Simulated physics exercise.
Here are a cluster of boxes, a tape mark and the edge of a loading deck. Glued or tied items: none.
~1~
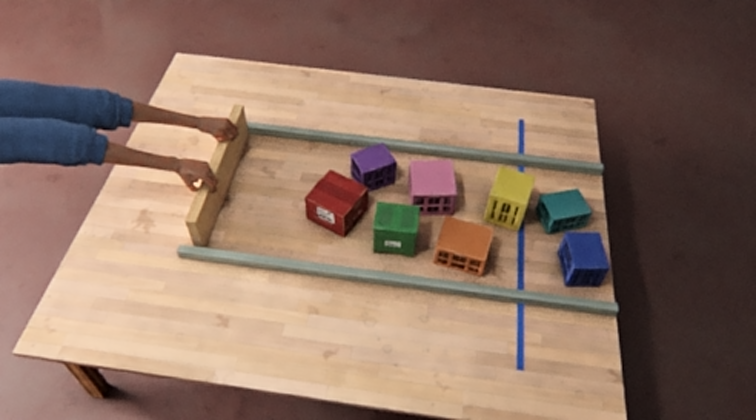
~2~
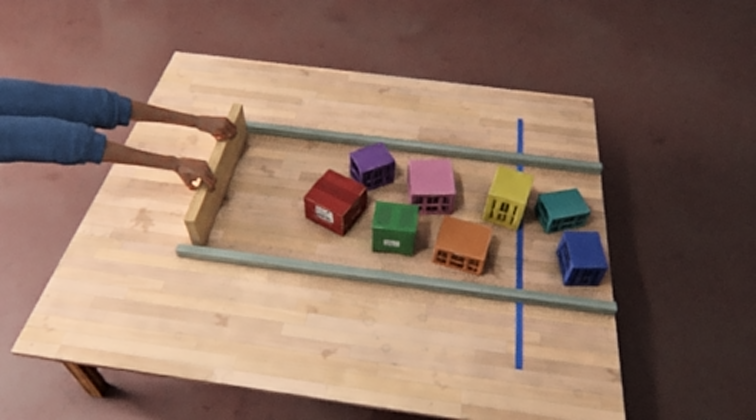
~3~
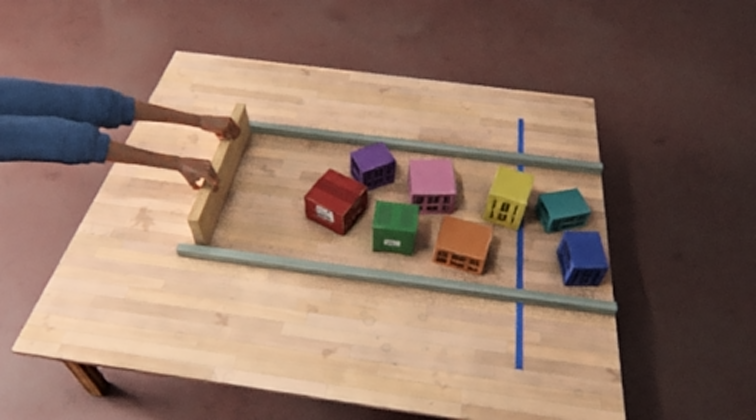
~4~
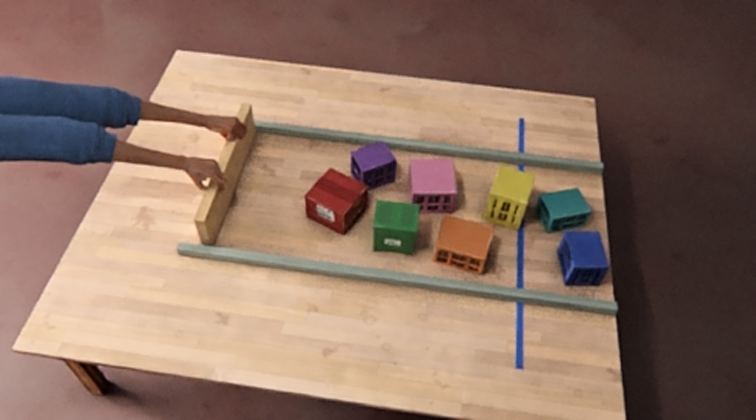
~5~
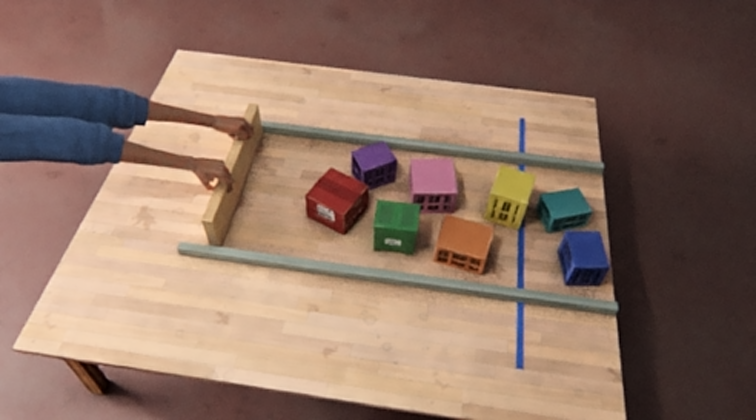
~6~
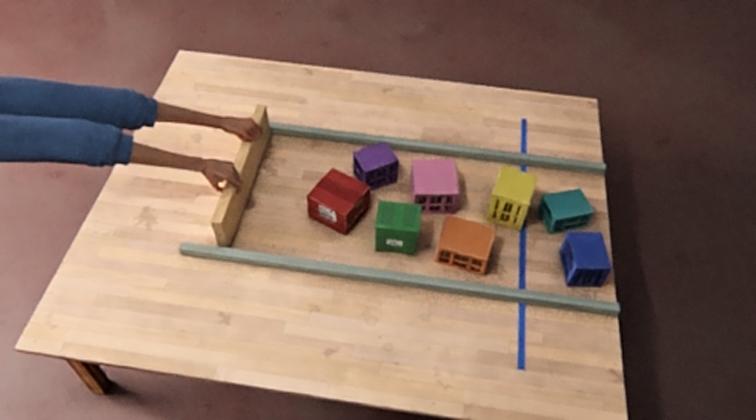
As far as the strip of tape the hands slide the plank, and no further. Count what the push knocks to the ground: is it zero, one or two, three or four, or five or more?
You'd find the ones that came down come in at a three or four here.
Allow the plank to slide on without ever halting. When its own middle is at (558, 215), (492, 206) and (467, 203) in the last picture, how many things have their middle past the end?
5, 1, 1.
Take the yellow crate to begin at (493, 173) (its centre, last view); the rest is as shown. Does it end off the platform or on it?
Note: Yellow crate is safe.
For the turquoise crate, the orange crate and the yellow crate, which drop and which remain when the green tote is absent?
As for the turquoise crate, it ends up below; the orange crate keeps its place; the yellow crate ends up below.
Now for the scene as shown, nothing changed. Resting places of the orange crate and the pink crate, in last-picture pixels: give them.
Result: One at about (585, 273), the other at about (595, 209).
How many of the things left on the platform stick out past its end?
I'd put it at 1.
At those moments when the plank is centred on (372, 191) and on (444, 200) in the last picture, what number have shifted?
5 at one spot and 7 at the other.
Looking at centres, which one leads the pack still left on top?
That would be the pink crate.
Early on, none off yet; blue crate at rest near (584, 259); turquoise crate at rest near (565, 211); yellow crate at rest near (511, 198).
A while later, none off yet; blue crate at rest near (584, 259); turquoise crate travelled a little near (581, 215); yellow crate travelled about its own width near (539, 201).
Finally, the number that fall off is three or four; lost, yellow crate, turquoise crate and blue crate.
